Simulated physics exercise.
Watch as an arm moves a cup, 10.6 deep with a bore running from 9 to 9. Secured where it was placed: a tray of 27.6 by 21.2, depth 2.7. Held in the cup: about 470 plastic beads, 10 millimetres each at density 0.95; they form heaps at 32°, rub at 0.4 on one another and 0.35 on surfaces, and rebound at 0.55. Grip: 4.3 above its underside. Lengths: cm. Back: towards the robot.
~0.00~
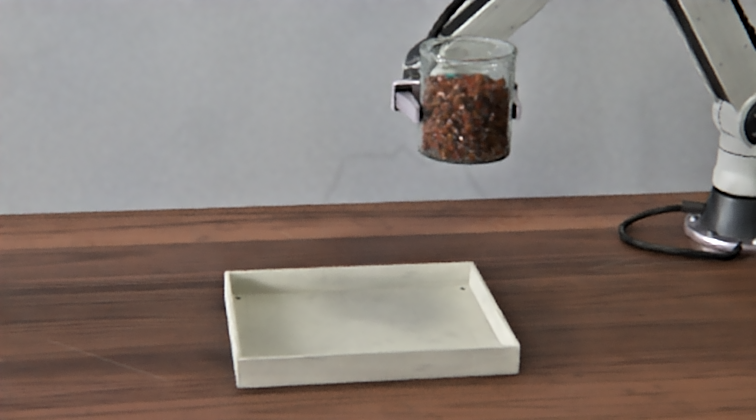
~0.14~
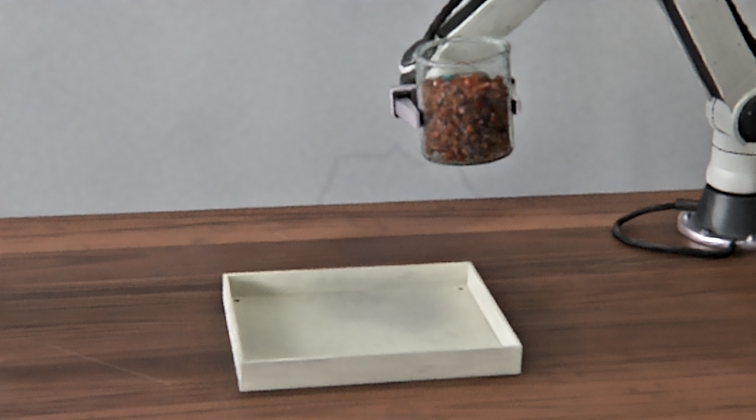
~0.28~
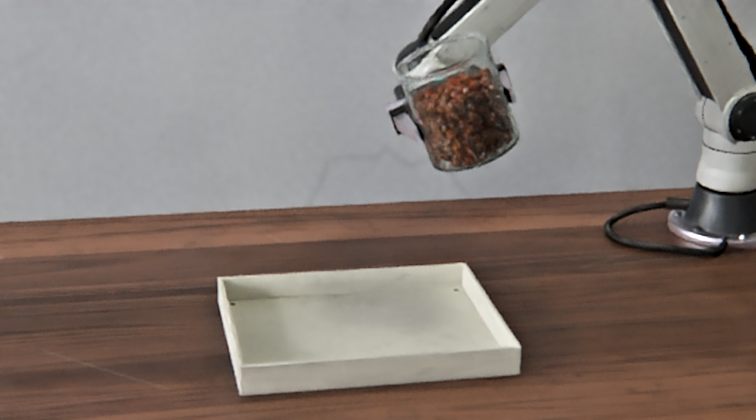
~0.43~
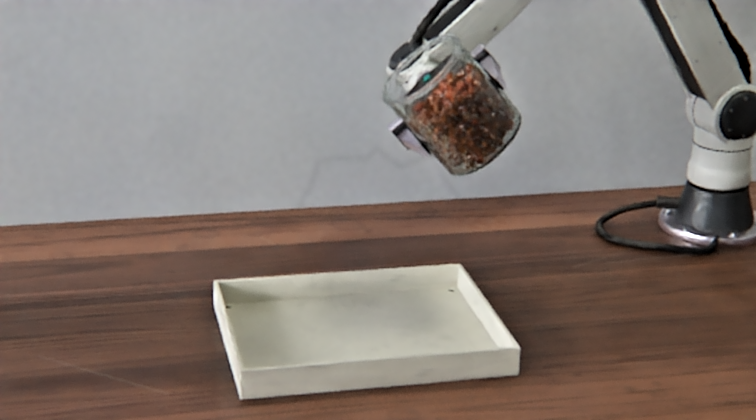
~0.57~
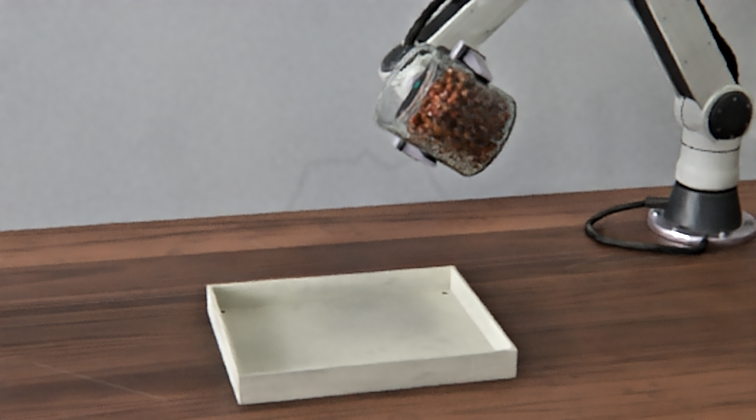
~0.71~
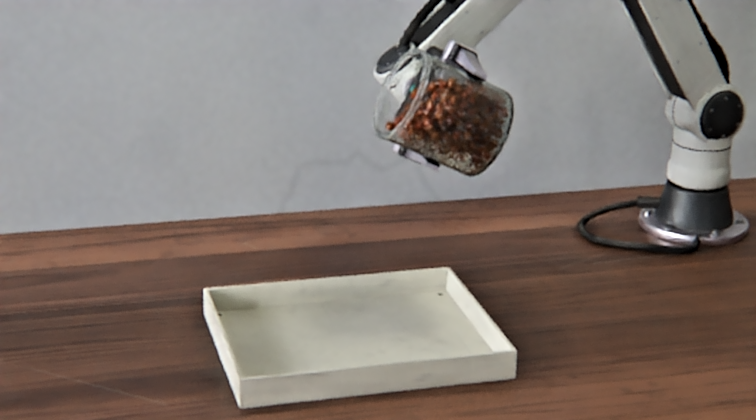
A glass jar of reddish-brown beads tilts steadily leftward in a robot arm's grip.
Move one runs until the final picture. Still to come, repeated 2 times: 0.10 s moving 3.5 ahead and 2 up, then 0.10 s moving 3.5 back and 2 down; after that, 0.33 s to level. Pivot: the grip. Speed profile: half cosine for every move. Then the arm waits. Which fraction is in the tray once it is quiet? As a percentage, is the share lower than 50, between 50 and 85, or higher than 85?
The share is lower than 50 per cent.
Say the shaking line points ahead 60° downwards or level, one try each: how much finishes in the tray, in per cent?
It comes to around 5 per cent on the first try and around 25 per cent on the second.
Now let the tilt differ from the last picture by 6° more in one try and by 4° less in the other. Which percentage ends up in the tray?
It would be around 50 and 35 per cent.
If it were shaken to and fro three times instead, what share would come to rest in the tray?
That change gives some 45 percent.
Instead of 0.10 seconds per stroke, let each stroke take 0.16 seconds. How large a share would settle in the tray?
That gives about 15 percent.
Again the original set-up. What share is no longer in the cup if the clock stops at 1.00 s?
I'd say some 25 percent.
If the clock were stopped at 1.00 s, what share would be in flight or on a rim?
Estimated fraction: Near 27 %.
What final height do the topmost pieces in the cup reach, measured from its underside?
Around 6.5 cm up.
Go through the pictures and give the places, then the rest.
The first frame shows cup middle at (466, 101), level; upper third of the load around (468, 94), from x 425 to 505, top at y 75; 474 in the cup.
The second frame shows cup middle at (465, 102), tilted 6° forward; upper third of the load around (469, 95), from x 425 to 505, top at y 75.
The third frame shows cup middle at (459, 104), tilted 22° forward; upper third of the load around (466, 96), from x 415 to 510, top at y 70.
The fourth frame shows cup middle at (453, 107), tilted 41° forward; upper third of the load around (464, 96), from x 410 to 510, top at y 65.
The fifth frame shows cup middle at (447, 112), tilted 57° forward; upper third of the load around (461, 97), from x 410 to 505, top at y 70.
The sixth frame shows cup middle at (445, 114), tilted 63° forward; upper third of the load around (460, 102), from x 390 to 505, top at y 80; 474 in the cup.
After 1.00 s, tilted 63° forward, highest piece 29 above the table; 345 in the cup, 129 in flight or on a rim.
After 1.29 s, tilted 26° forward, highest piece 29 above the table; 274 in the cup, 168 in the tray, 9 on the table or floor, 23 in flight or on a rim.
After 1.64 s, level, highest piece 27 above the table; 273 in the cup, 177 in the tray, 24 on the table or floor.
After 2.69 s, level, highest piece 27 above the table; 273 in the cup, 177 in the tray, 24 on the table or floor.
At rest, 273 in the cup, 177 in the tray, 24 on the table or floor. That is 37 % in the tray.
